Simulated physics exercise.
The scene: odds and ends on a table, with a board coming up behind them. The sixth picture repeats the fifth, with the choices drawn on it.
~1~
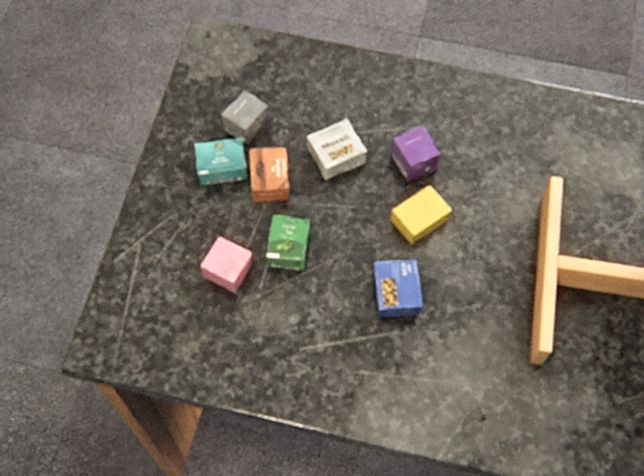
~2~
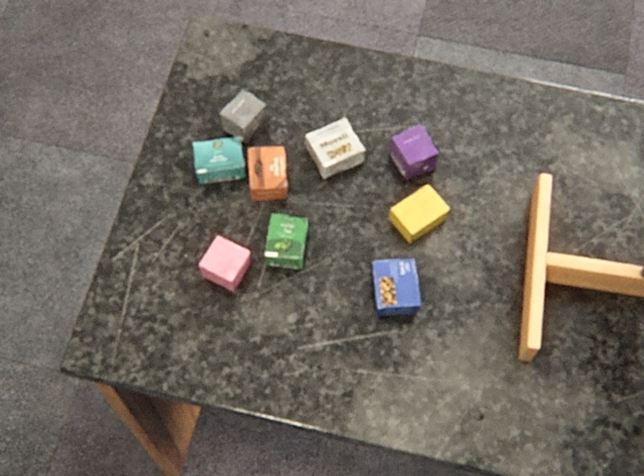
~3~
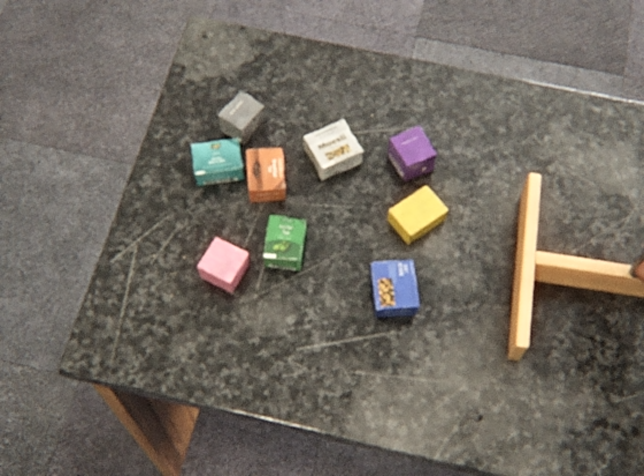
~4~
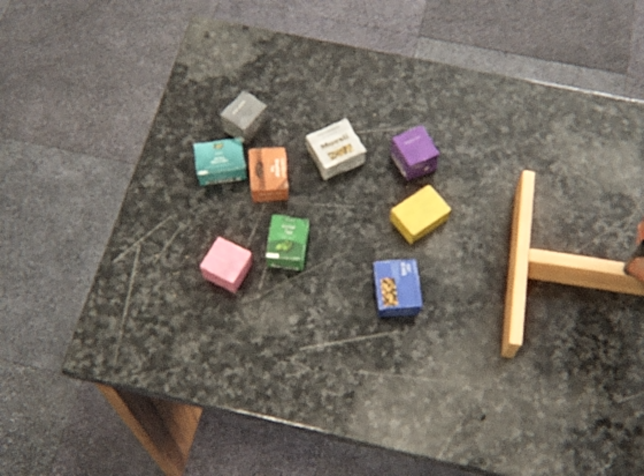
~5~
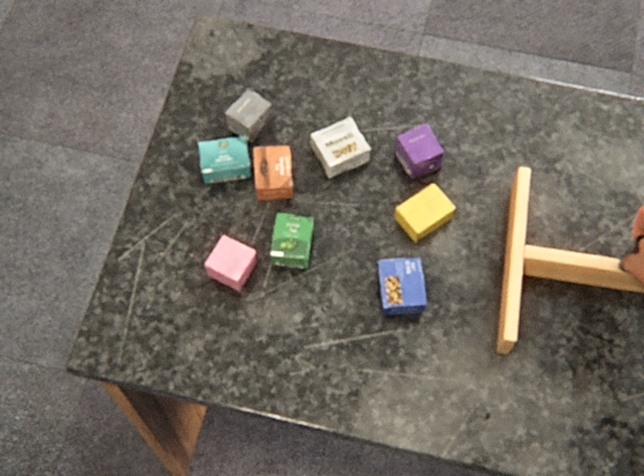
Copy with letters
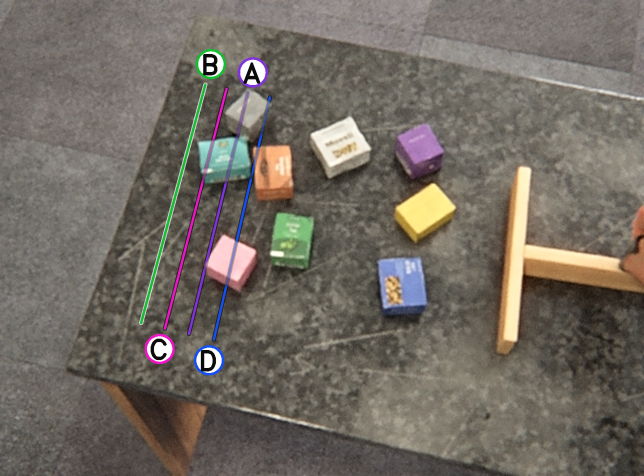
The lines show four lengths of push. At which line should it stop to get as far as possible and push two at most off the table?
Stop at C.
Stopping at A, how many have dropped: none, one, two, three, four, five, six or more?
One.
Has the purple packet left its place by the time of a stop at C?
Yes.
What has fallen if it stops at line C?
The turquoise packet.
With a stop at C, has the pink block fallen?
No.
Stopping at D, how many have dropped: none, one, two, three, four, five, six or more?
In all, none.
On the marked copy, A at (220, 206); B at (175, 196); C at (198, 201); D at (244, 211).
Taking C. A third of the way, board (400, 225); purple packet (403, 140); blue packet (365, 276).
Two thirds of the way, board (286, 201); turquoise packet (190, 153); grey box (234, 108).
When it is over, board (198, 183); turquoise packet over the edge; orange packet (150, 147); one fallen.
As for the rest, A is within the limit but short; B drops four; D is within the limit but short.
